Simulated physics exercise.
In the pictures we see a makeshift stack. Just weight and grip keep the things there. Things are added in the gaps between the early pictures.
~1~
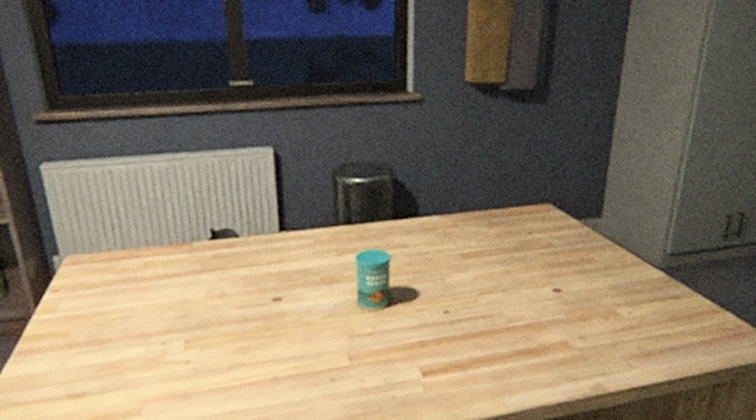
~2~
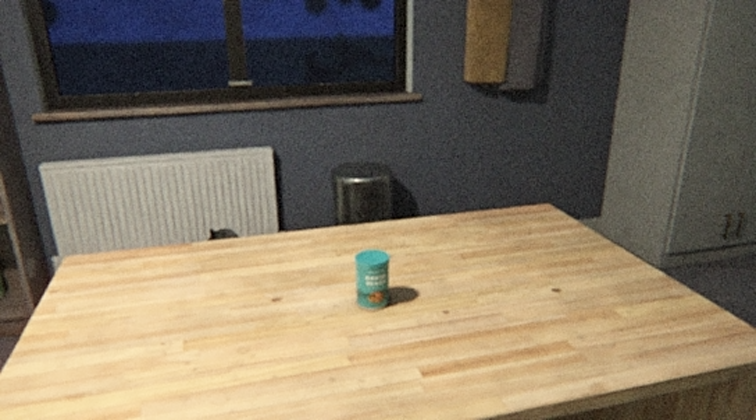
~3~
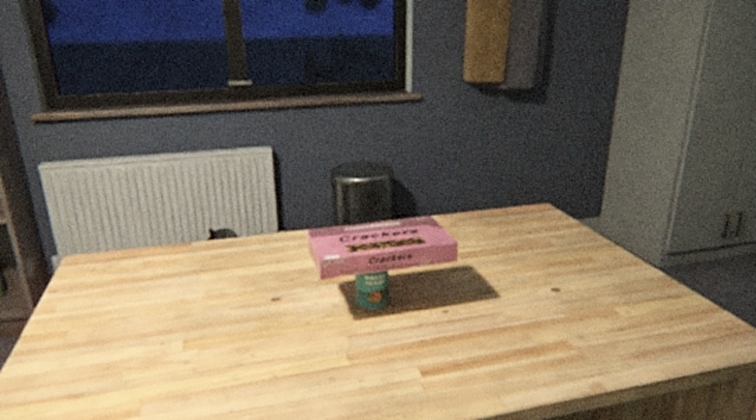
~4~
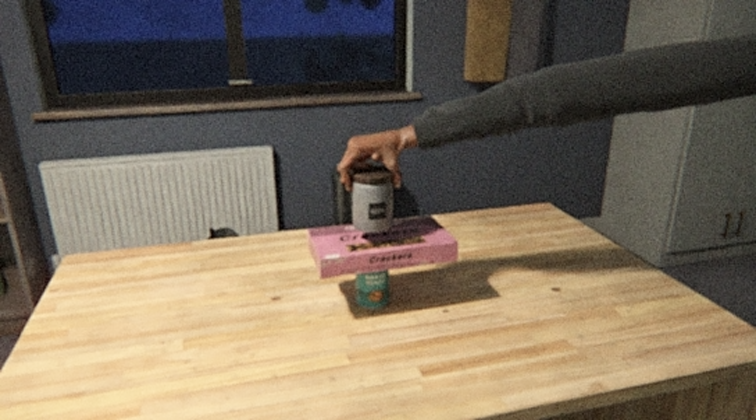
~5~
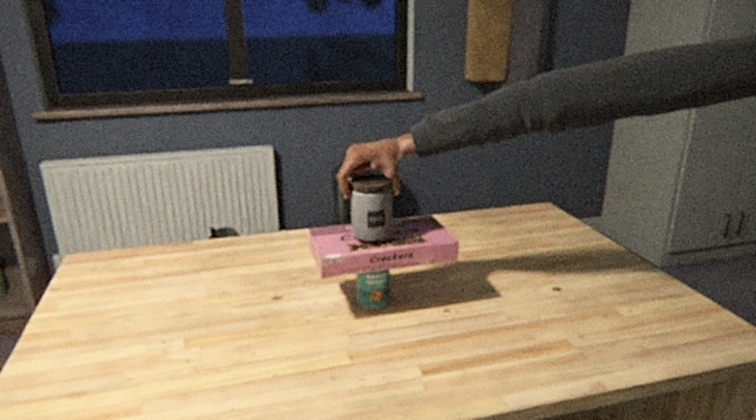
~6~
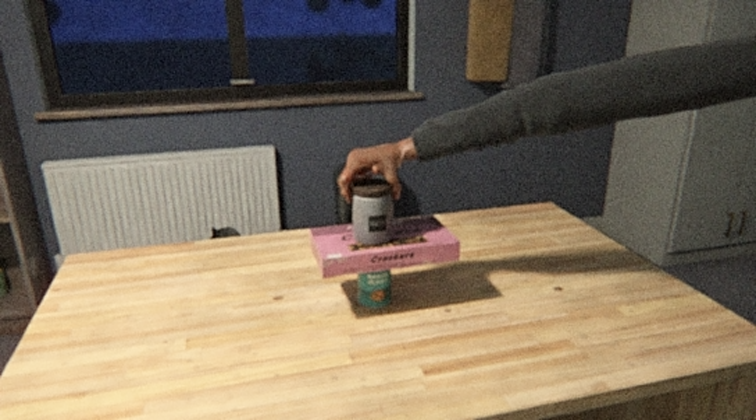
A hand reached in from the right and lowered a grey jar onto a pink crackers box, which had appeared on top of a small teal tin on the wooden table, and kept hold of it.
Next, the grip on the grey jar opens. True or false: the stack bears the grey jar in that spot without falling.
True.
Then, 0.80 s past the last view, nothing moves.
Then, 1.80 s past the last view, grey jar resting near (373, 212).
Finally, all 3 still in place. Final places as the last picture's camera would see them, grey jar near (373, 212). The stack keeps its balance.
